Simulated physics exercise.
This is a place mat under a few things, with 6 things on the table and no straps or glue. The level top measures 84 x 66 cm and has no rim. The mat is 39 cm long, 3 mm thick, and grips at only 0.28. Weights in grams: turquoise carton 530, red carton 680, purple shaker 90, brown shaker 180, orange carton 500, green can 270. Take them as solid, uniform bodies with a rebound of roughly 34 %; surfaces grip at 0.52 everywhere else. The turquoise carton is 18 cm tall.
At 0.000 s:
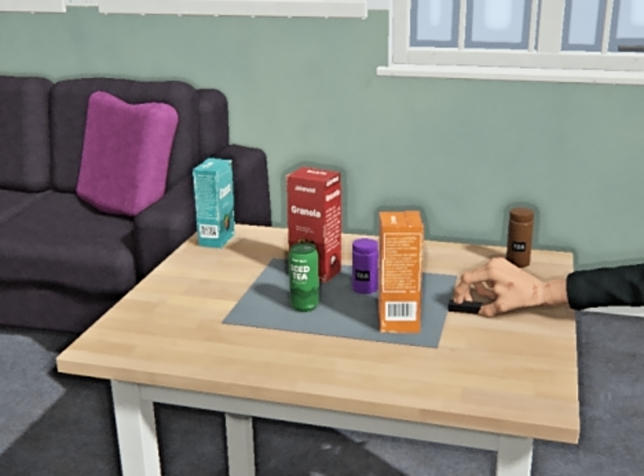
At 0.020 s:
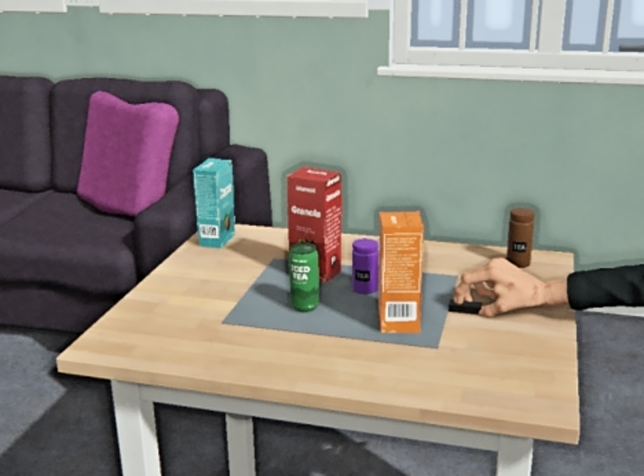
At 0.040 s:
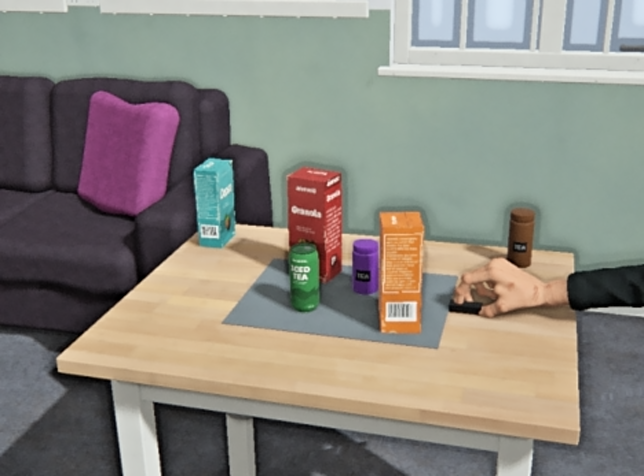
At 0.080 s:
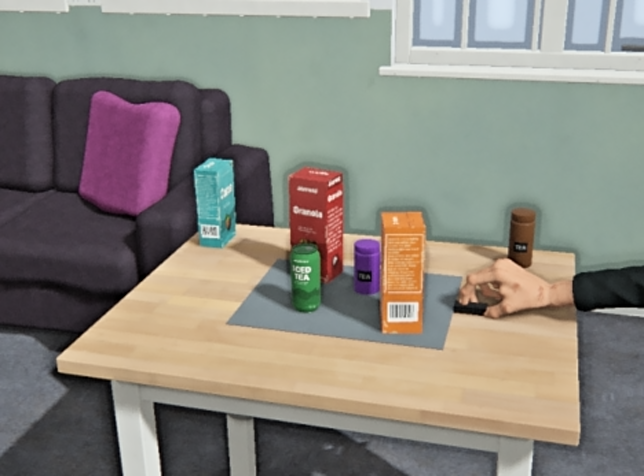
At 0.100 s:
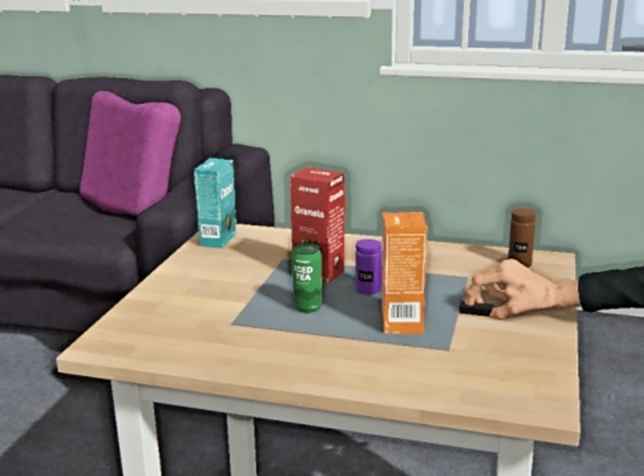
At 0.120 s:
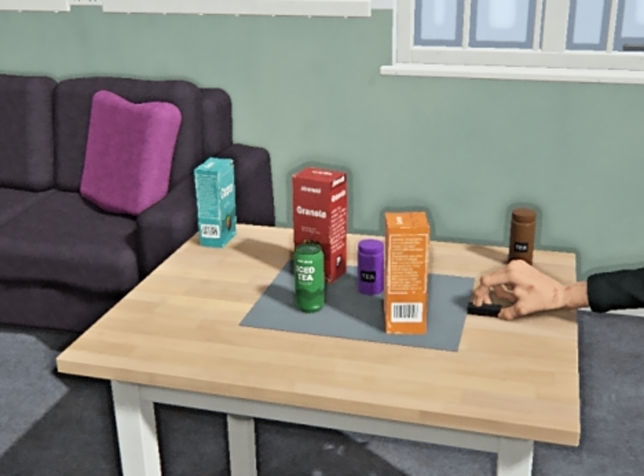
The clip shows a hand at the right holding still, then drawing a gray mat a short way right across a wooden table; the cartons, can and shaker on it shift slightly right, while the turquoise carton and brown shaker stay put.
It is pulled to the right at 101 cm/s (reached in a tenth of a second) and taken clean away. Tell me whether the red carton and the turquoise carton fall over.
The red carton is still upright, the turquoise carton is still upright.
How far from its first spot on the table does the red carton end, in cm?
Some 16 cm.
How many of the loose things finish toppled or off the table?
3 of them.
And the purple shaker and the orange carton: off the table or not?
The purple shaker ends off the table; the orange carton finishes off the table.
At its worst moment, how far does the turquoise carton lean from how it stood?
Up to 0°.
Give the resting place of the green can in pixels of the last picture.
Around (490, 316).
By 0.32 s, mat out by 23 cm; red carton tilted 3° near (366, 230); green can 11 cm from its spot; purple shaker 11 cm from its spot.
By 0.52 s, mat out by 43 cm; red carton tilted 12° near (404, 232); green can tilted 12°; orange carton 30 cm from its spot.
By 0.72 s, mat out by 64 cm; purple shaker and orange carton now off the table; red carton tilted 14° near (401, 235); green can on its side.
By 0.92 s, mat out by 80 cm; red carton tilted 5° near (390, 231); green can on its side.
When it is over (1.9 s), off the table but upright, purple shaker and orange carton; lying over on the table, green can; not toppled but over 6 cm from the start, red carton; the other 2 within 6 cm of the start. End places, in pixels of the last picture, red carton near (394, 234), turquoise carton near (217, 203).
